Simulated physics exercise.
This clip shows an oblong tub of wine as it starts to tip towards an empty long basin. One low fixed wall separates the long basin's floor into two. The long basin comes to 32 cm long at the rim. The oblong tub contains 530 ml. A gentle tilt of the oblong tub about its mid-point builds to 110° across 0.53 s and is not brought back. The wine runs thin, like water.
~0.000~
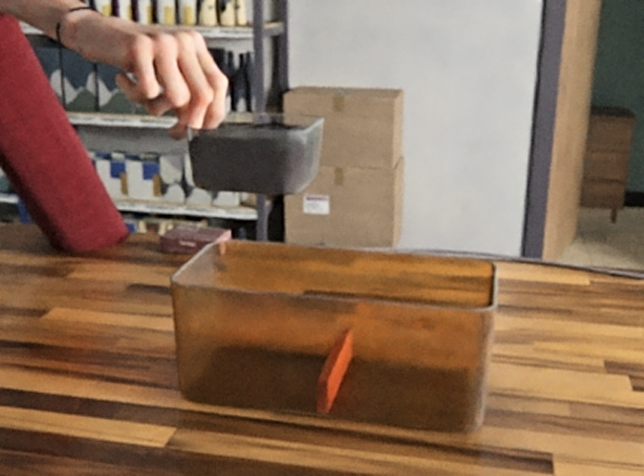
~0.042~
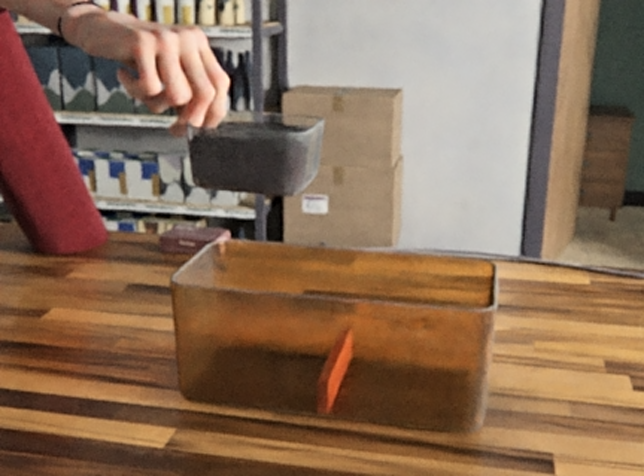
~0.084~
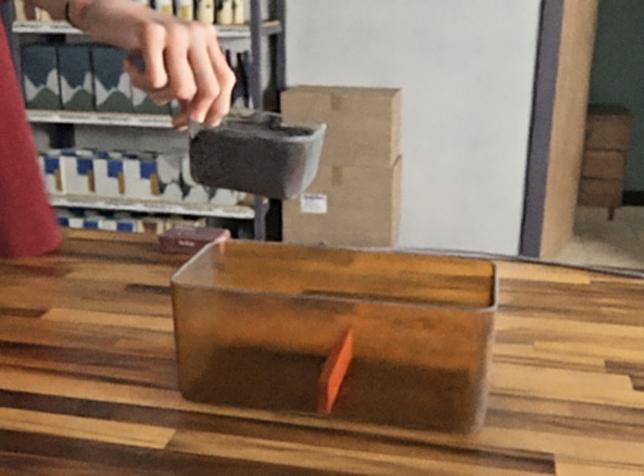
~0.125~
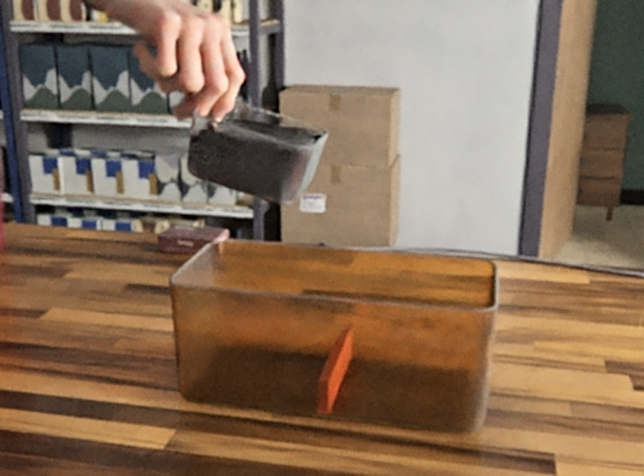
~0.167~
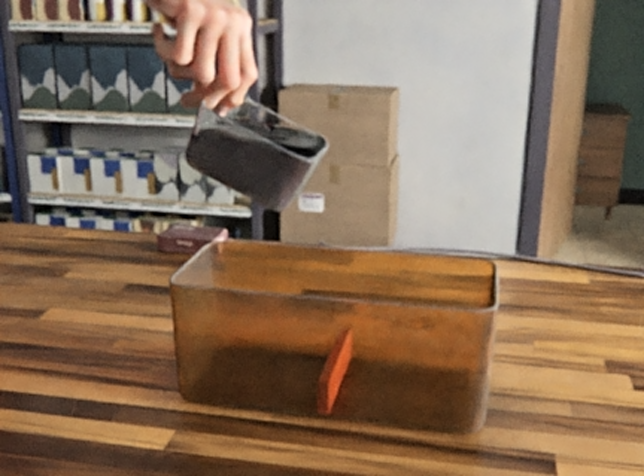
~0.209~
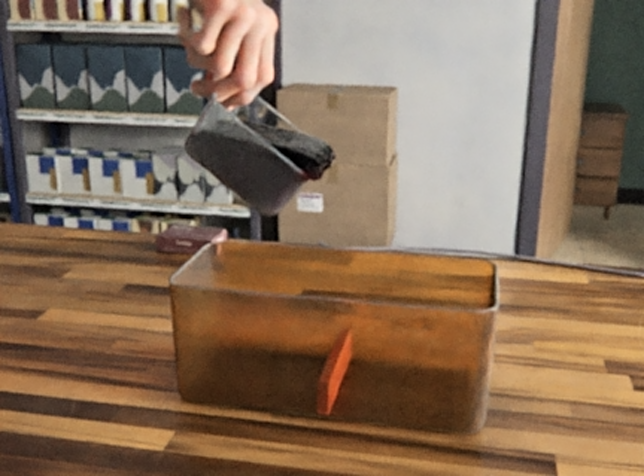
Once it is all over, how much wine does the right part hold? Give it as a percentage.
The right part holds about 72 per cent.
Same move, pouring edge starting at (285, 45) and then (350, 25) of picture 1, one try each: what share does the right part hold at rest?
Near 65 in a hundred on the first go and near 75 in a hundred on the second.
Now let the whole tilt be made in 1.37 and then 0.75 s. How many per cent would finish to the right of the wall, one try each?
Near 80 in a hundred on the first go and near 75 in a hundred on the second.
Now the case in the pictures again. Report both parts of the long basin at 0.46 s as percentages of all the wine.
Lab note: Left near 2 %, right near 52.
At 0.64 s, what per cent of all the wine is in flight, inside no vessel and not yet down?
Something like 4 per cent is in the air then.
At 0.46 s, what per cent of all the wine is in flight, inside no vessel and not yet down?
Near 34 per cent of it all.
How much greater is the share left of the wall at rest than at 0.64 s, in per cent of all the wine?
I'd put it near 7 percent.
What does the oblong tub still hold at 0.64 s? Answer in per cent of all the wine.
Roughly 1 percent remains.
After 0.46 s the tilt is 105° and 10 per cent is still to pour, 2 is left of the wall and 53 right of it.
After 0.64 s the tilt is 110° and 1 per cent is still to pour, 20 is left of the wall and 76 right of it.
After 0.82 s the tilt is 110° and 0 per cent is still to pour, 27 is left of the wall and 72 right of it.
After 1.03 s the tilt is 110° and 0 per cent is still to pour, 27 is left of the wall and 72 right of it.
In the end 27 per cent lies left of the wall, 72 right of it and 1 outside.
